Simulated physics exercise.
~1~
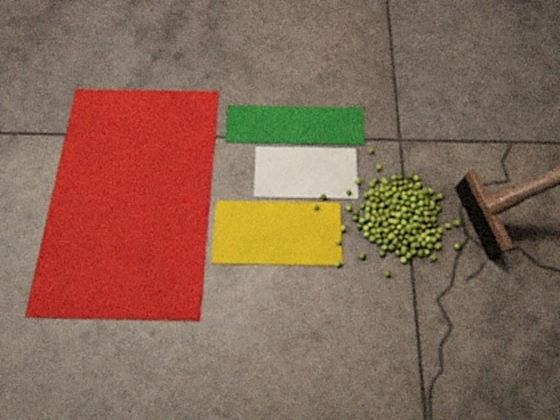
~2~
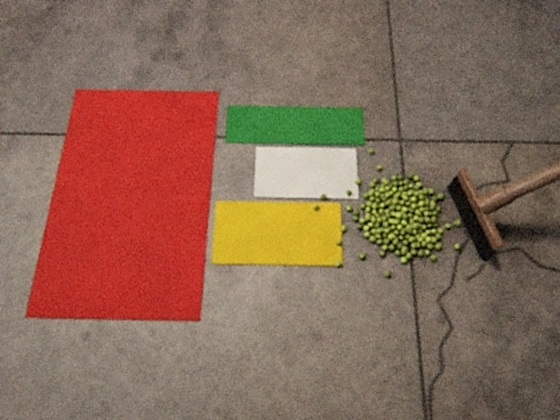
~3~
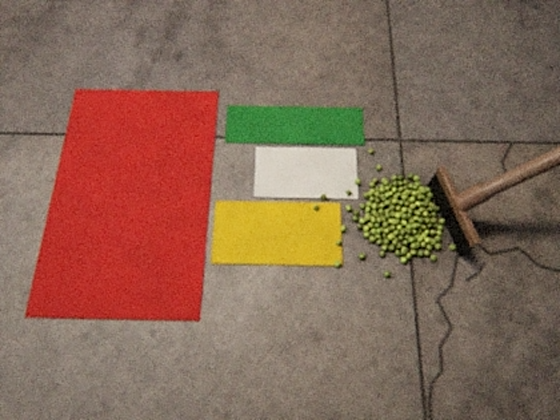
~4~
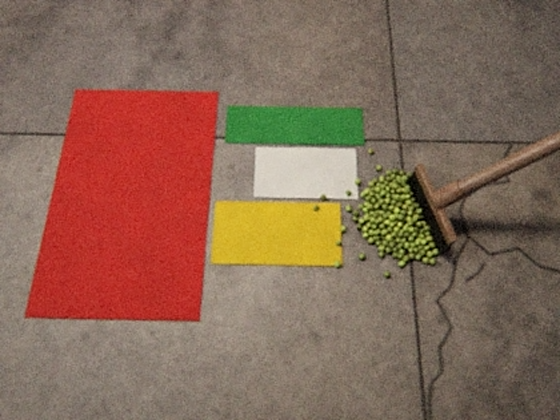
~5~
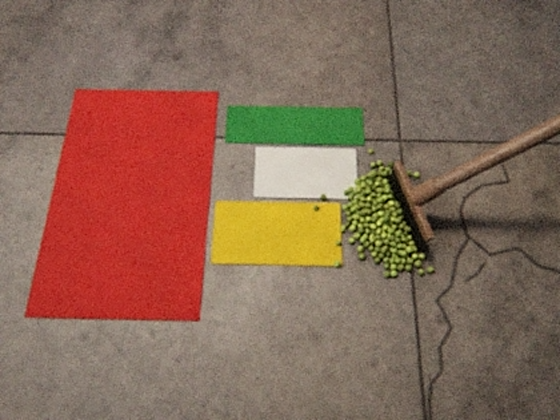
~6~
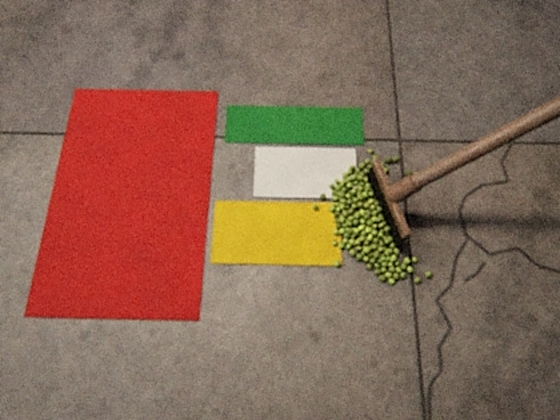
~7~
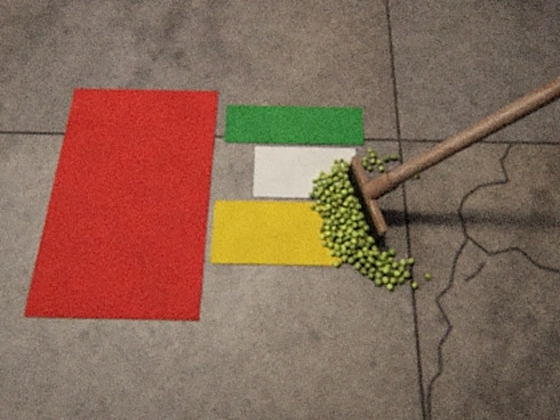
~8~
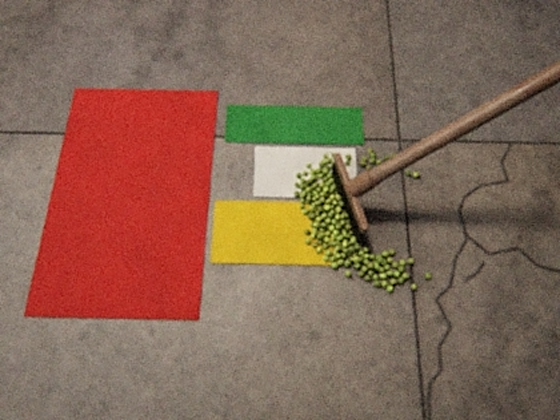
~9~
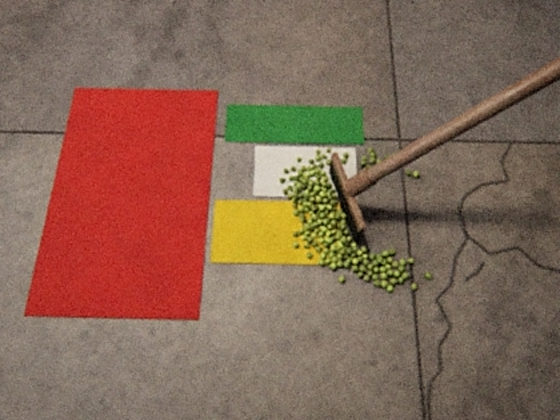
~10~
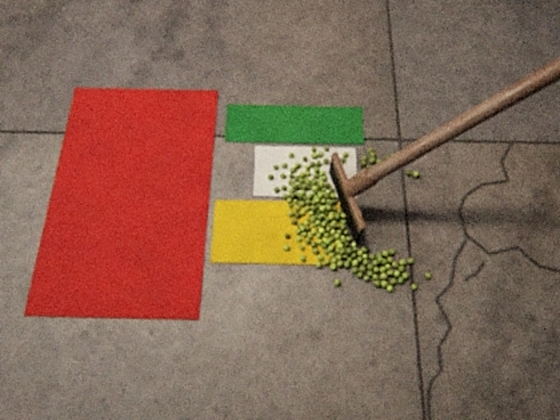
A large red mat lies at the left of a cracked grey slab floor, seen from above at a slant with a slight sway, and green, white and yellow mats are stacked to its right. A heap of small green peas sits beside them, with a wooden-handled squeegee at the far right. The squeegee slides left and slightly upward, meets the heap and pushes it onto the yellow and white mats. Some peas slip around the blade and trail behind its lower end. The blade halts, and the peas spread a little further left, ending across yellow, white and bare floor, short of the red mat.
